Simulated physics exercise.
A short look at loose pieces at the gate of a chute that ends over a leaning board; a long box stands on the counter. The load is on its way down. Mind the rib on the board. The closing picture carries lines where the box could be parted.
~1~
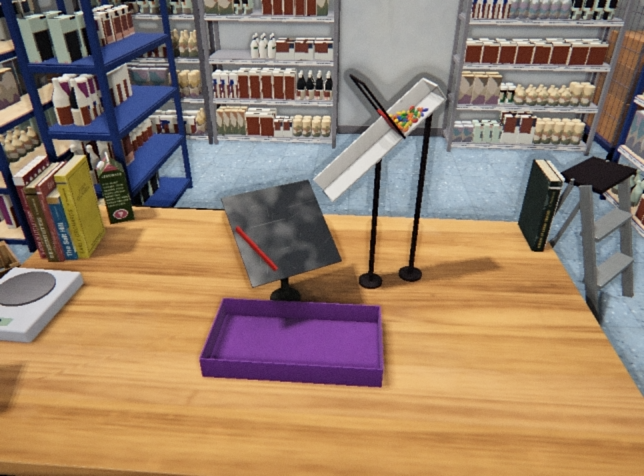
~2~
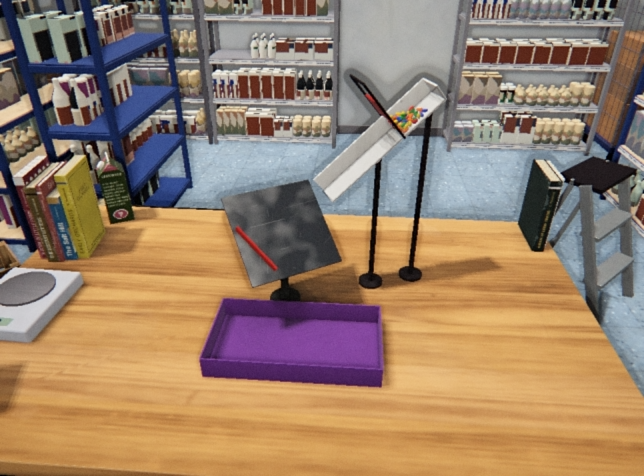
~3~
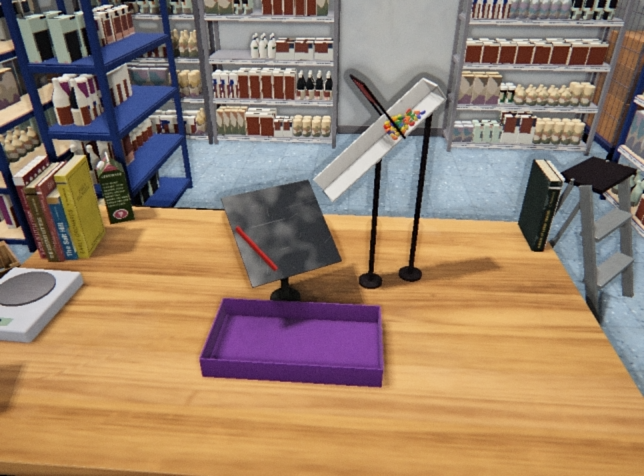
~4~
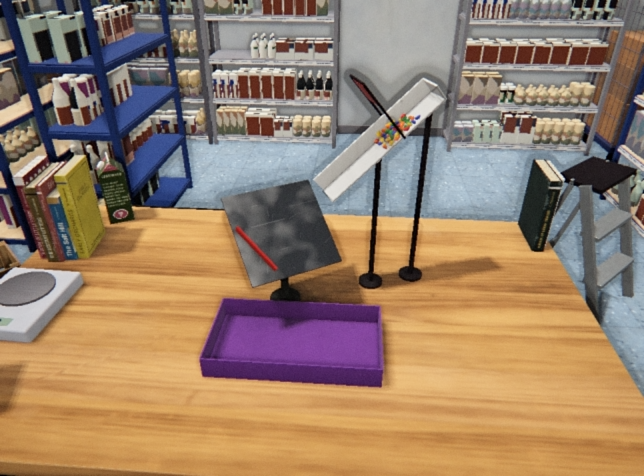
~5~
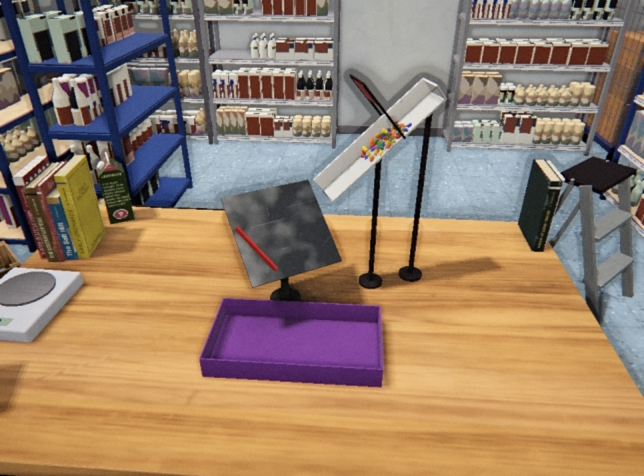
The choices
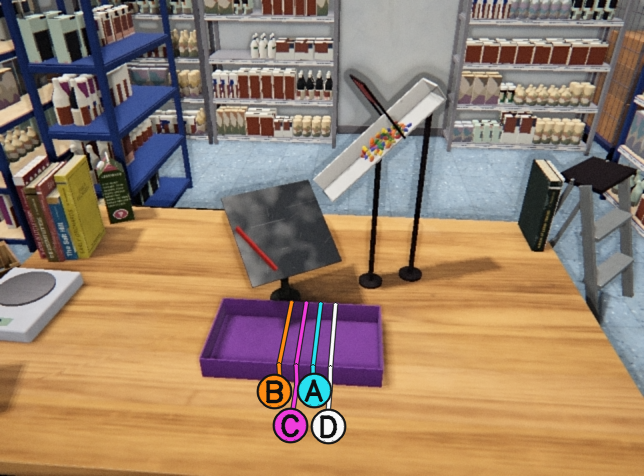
In a shop with stocked shelves, small colourful sweets bunched near the top of a raised white chute slid a short way down it, while the tilted grey board and empty purple box stayed still.
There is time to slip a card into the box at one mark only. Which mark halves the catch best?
Go for C.
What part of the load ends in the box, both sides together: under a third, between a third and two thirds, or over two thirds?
About that: Over two thirds.
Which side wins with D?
More lands on the left.
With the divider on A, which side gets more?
More lands on the left.
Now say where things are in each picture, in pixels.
Load behind the gate (405, 120), jelly beans; lip of the chute (328, 196), sloping fairly steeply, in the first frame.
Middle of the board (282, 230), tilted fairly steeply; middle of its low edge (299, 274); of its high edge (266, 188), in the second frame.
Front corners of the box (200, 359) and (383, 369), empty; front of the load (395, 138), in the third frame.
Middle of the load (394, 133); its front (377, 142), roughly a quarter of the way to the lip; rib from (237, 227) to (277, 269), in the fourth frame.
Middle of the load (383, 138); its front (363, 156), roughly half of the way to the lip, in the fifth frame.
On the marked copy, line A crosses the front rim at (313, 365); line B crosses the front rim at (279, 363); line C crosses the front rim at (296, 364); line D crosses the front rim at (330, 366).
For line A, of what is caught, the larger part on the left of the divider, about a tenth on the right.
For line B, of what is caught, about a tenth on the left of the divider, the larger part on the right.
For line C, of what is caught, roughly two thirds on the left of the divider, roughly a third on the right.
For line D, of what is caught, almost all on the left of the divider, about a tenth on the right.
